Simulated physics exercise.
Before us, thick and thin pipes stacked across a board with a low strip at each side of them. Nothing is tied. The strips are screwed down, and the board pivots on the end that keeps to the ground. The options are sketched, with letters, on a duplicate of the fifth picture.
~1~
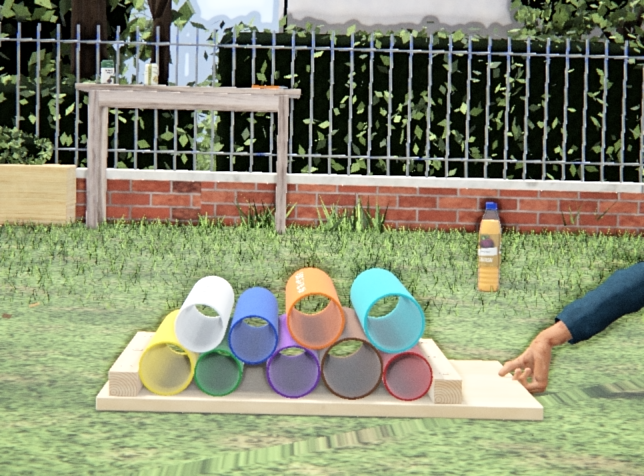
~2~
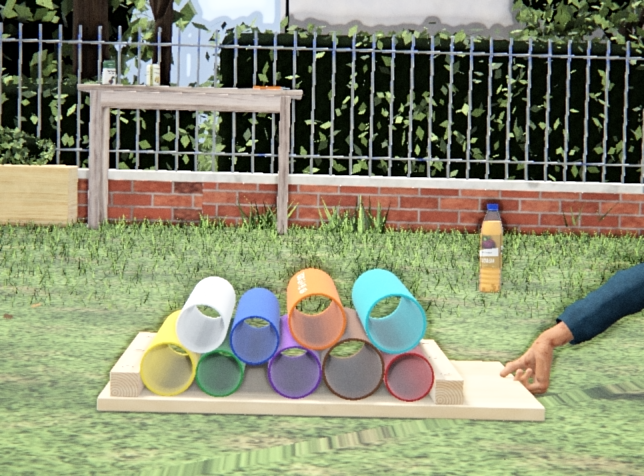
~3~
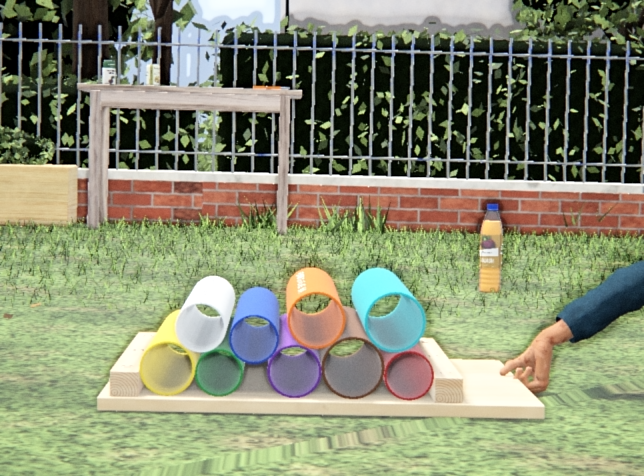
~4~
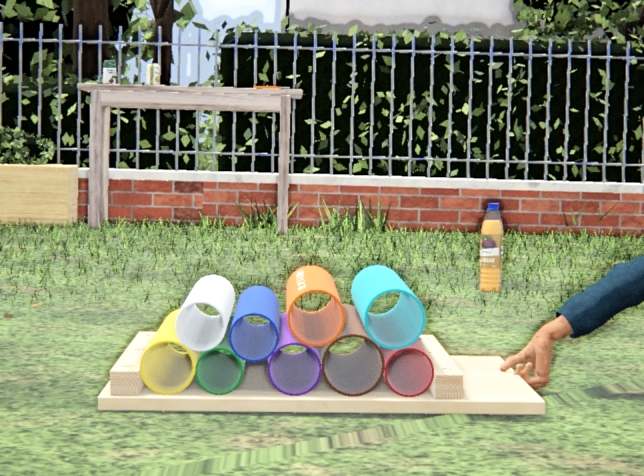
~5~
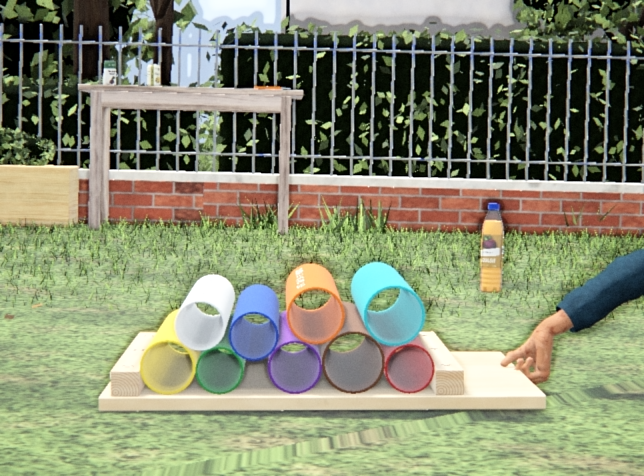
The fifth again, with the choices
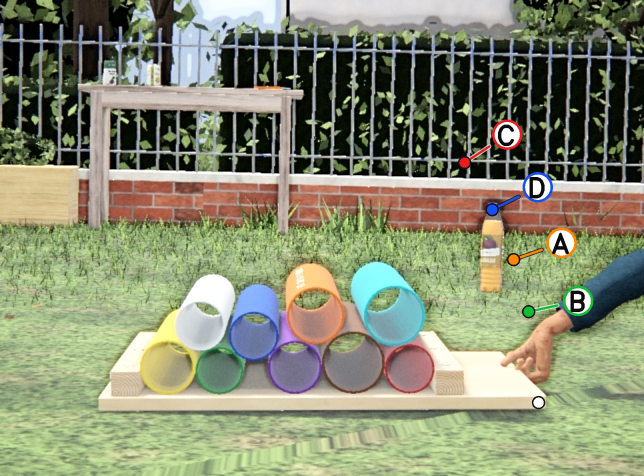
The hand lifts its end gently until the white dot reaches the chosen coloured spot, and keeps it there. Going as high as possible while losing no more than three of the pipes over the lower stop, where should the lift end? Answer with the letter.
Lift it to C and no more.
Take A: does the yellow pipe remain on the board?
Yes.
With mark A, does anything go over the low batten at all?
Yes, at A.
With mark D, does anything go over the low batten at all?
At D: Yes.
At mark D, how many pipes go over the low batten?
It comes to three.
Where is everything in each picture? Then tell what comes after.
In the first frame, green pipe (218, 373); purple pipe (293, 372); brown pipe (352, 368).
In the second frame, brown pipe (353, 369); red pipe (409, 377).
In the third frame, board (318, 371); red pipe (409, 376); turquoise pipe (395, 322); white pipe (201, 327).
In the fourth frame, board (318, 369); yellow pipe (167, 367); green pipe (219, 372).
In the fifth frame, board (319, 367); yellow pipe (168, 367); green pipe (220, 370).
On the marked copy, A at (514, 260); B at (529, 312); C at (464, 163); D at (492, 210); the white dot at (538, 403).
Following C. Soon after the start, board at 19°.
Later, board at 35°.
In the end, board at 35°, three over the low batten (blue, orange, white).
As for the rest, A three over the low batten (blue, orange, white); B none over the low batten; D three over the low batten (blue, orange, white).
